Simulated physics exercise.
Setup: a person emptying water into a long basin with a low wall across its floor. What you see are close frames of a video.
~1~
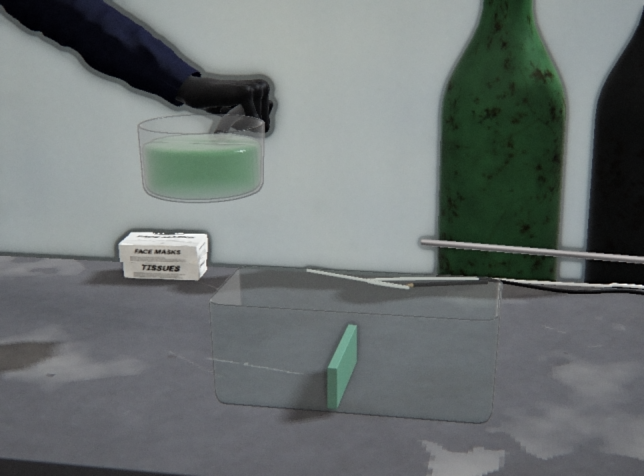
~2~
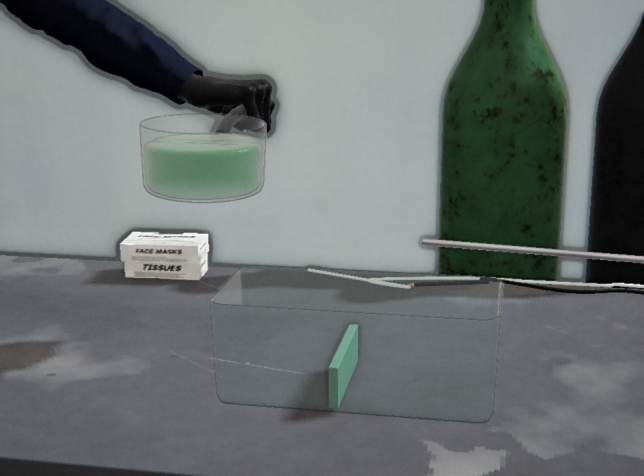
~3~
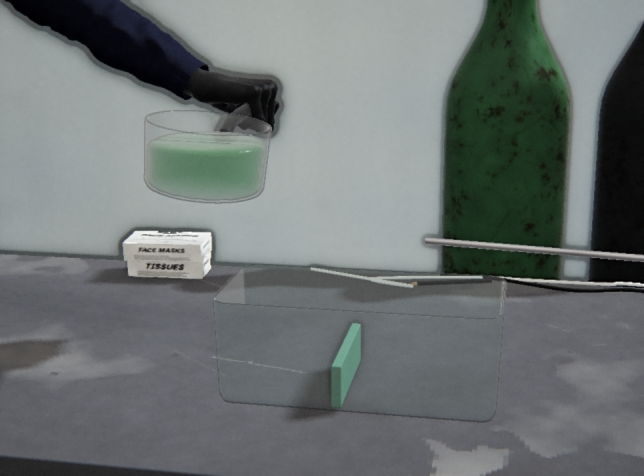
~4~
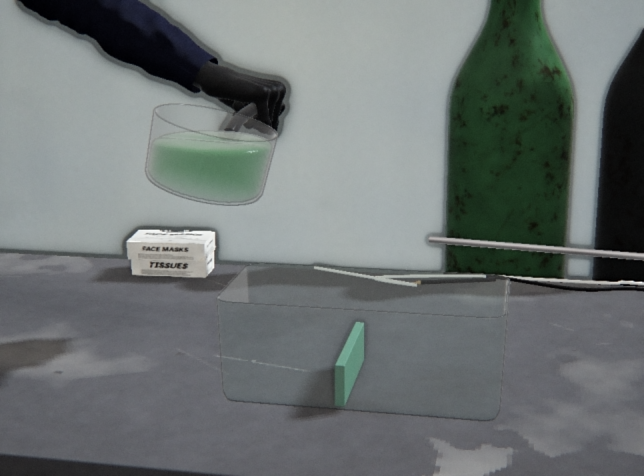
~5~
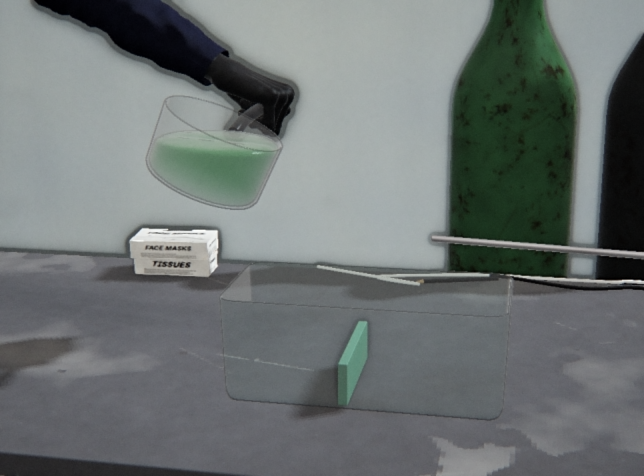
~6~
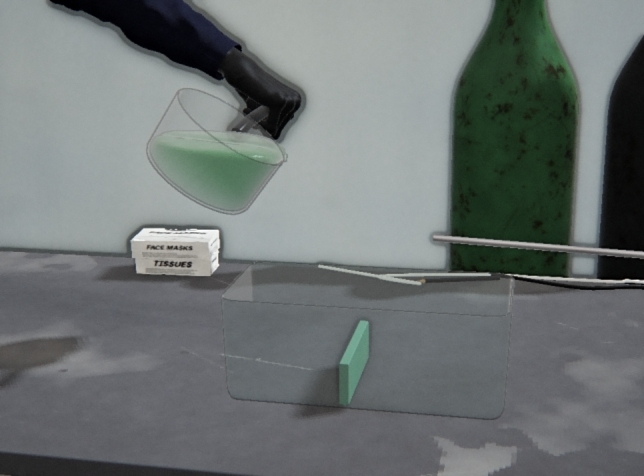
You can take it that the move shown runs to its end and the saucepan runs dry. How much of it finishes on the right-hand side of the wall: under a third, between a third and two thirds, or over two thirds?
Stops short of a third.
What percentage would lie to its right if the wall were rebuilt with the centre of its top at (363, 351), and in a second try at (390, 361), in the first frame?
15 per cent first, then 20 per cent.
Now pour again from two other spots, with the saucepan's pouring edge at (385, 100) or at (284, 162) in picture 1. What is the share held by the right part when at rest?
Roughly 85 per cent, then roughly 20 per cent.
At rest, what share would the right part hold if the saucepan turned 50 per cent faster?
Somewhere near 10 percent.
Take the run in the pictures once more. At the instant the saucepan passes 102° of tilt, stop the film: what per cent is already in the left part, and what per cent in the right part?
On the left 30 per cent, on the right 0 per cent.
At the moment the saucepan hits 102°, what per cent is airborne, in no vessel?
45 %.
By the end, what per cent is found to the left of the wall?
Roughly 85 %.
A moment on, the saucepan is tipped right over and 24 per cent is still to pour, 29 is left of the wall and 0 right of it.
Next, the saucepan is tipped right over and 3 per cent is still to pour, 84 is left of the wall and 2 right of it.
Then the saucepan is tipped right over and 0 per cent is still to pour, 88 is left of the wall and 6 right of it.
Later the saucepan is tipped right over and 0 per cent is still to pour, 86 is left of the wall and 8 right of it.
In the end 85 per cent lies left of the wall, 9 right of it and 6 outside.
